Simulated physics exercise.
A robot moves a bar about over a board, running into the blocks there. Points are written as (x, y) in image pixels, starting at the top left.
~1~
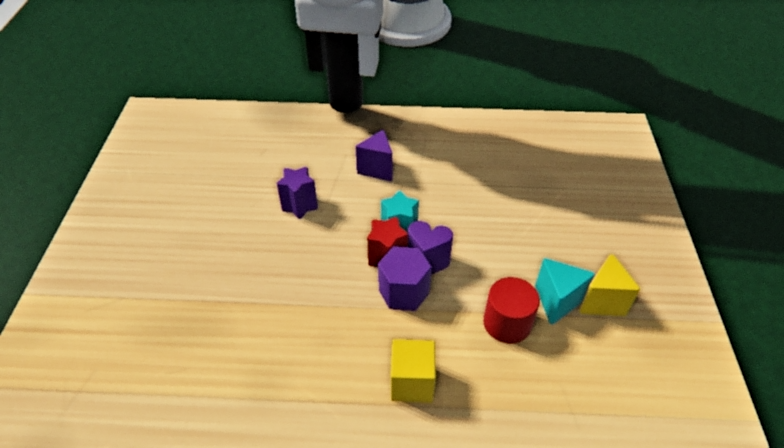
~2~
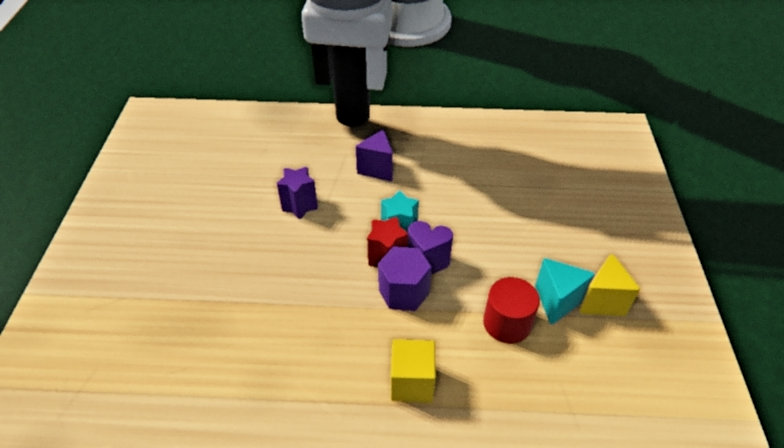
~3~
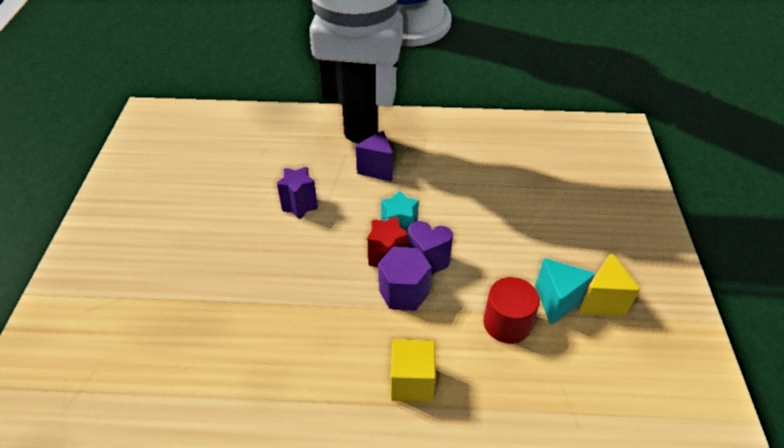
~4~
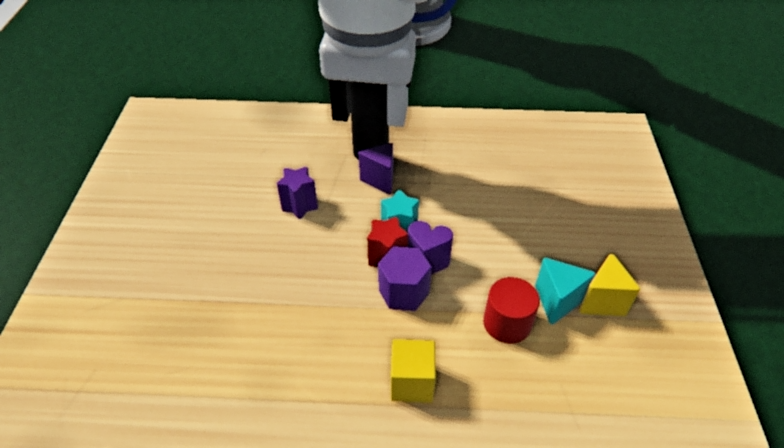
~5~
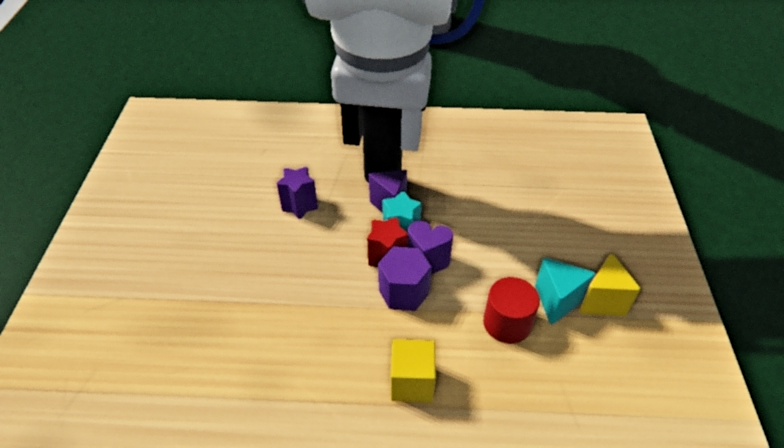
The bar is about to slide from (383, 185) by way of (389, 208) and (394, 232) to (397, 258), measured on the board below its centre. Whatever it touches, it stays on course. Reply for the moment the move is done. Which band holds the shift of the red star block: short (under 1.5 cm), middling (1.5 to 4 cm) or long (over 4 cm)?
Middling, 1.5 to 4 cm.
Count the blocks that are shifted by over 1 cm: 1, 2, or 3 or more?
My count: 3 or more.
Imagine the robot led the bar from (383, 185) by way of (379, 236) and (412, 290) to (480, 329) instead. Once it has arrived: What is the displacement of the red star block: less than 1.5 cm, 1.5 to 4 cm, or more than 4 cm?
The answer here is over 4 cm.
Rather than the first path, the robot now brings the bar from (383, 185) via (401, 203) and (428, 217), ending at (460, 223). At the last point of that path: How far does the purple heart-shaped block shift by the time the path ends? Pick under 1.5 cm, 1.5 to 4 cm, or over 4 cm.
Displacement: 1.5 to 4 cm.
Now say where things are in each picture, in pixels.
In the first picture, bar's lower end at (346, 103); red star block at (387, 231); purple triangular block at (377, 142); turquoise star block at (400, 204); purple heart-shaped block at (430, 234).
In the second picture, bar at (353, 116); blocks still.
In the third picture, bar at (361, 133); blocks still.
In the fourth picture, bar at (371, 152); purple triangular block at (380, 153).
In the fifth picture, bar at (383, 175); red star block at (387, 231); purple triangular block at (390, 179); turquoise star block at (401, 205); purple heart-shaped block at (430, 234).
The first path, step by step. One third of the way, bar at (389, 199); red star block at (385, 240), turned 35° clockwise; purple triangular block at (407, 201), turned 35° anticlockwise; turquoise star block at (415, 225), turned 40° clockwise; purple heart-shaped block at (438, 245), turned 30° anticlockwise.
Two thirds of the way, bar at (394, 223); red star block at (384, 241), turned 40° clockwise; purple triangular block at (427, 213), turned 65° anticlockwise; turquoise star block at (430, 239), turned 60° clockwise; purple heart-shaped block at (450, 260), turned 45° anticlockwise.
At the end, bar at (398, 249); red star block at (377, 255), turned 40° clockwise; purple triangular block at (432, 215), turned 85° anticlockwise; turquoise star block at (438, 244), turned 60° clockwise; purple heart-shaped block at (457, 266), turned 35° anticlockwise.
